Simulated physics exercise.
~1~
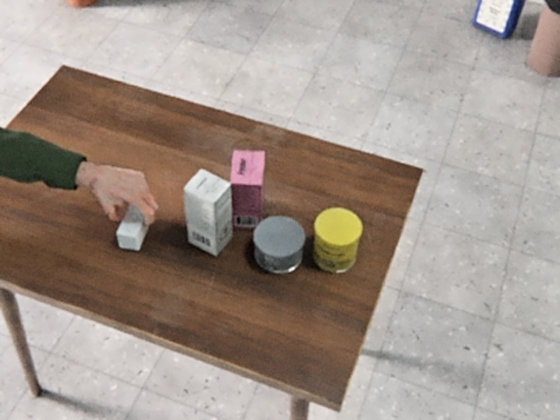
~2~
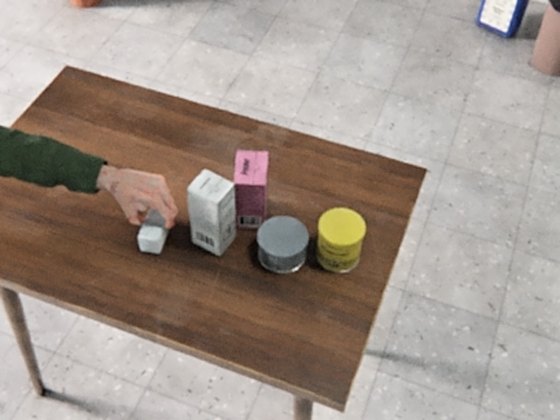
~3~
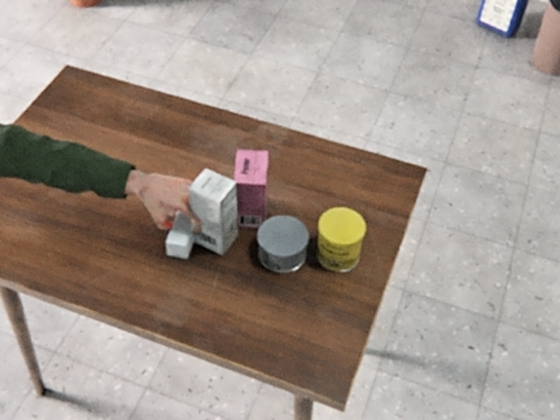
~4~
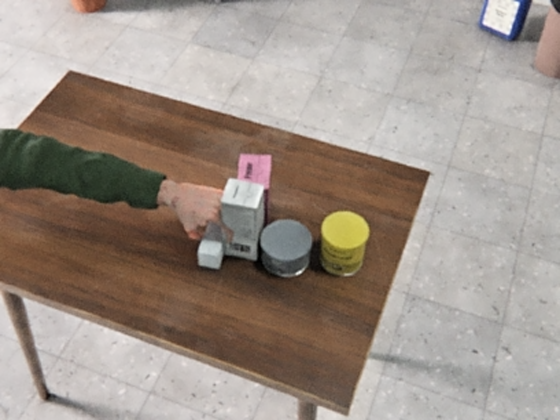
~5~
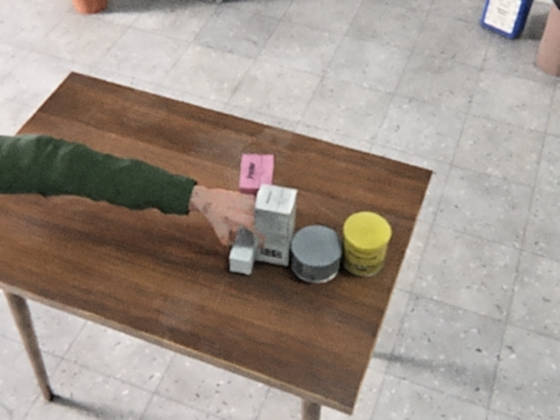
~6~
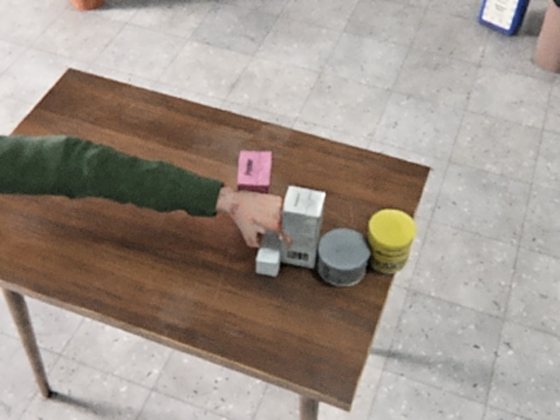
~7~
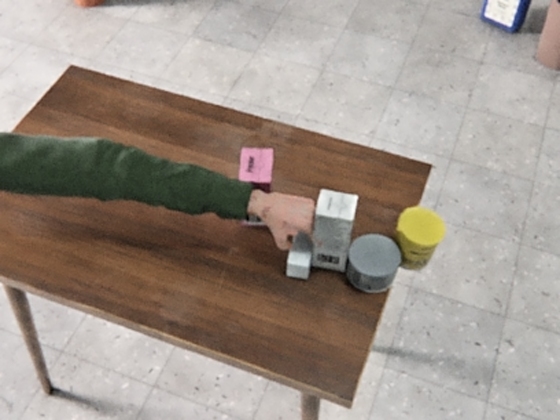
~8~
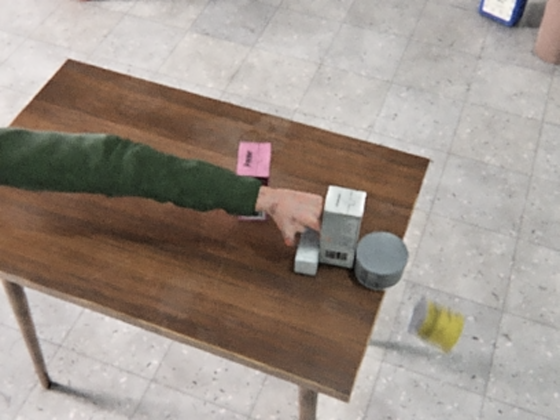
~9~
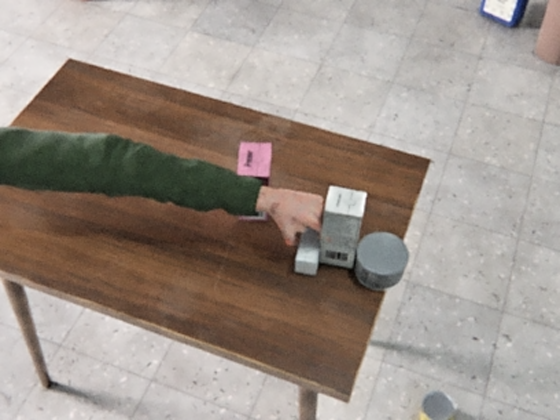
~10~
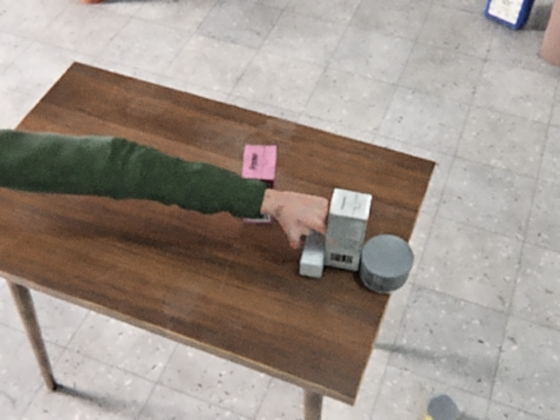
A hand in a green sleeve slid a small block rightward across a wooden table, pushing a white carton and grey tub along until the yellow tin fell off the edge to the floor, while the pink carton stayed put and the rest remained on top.
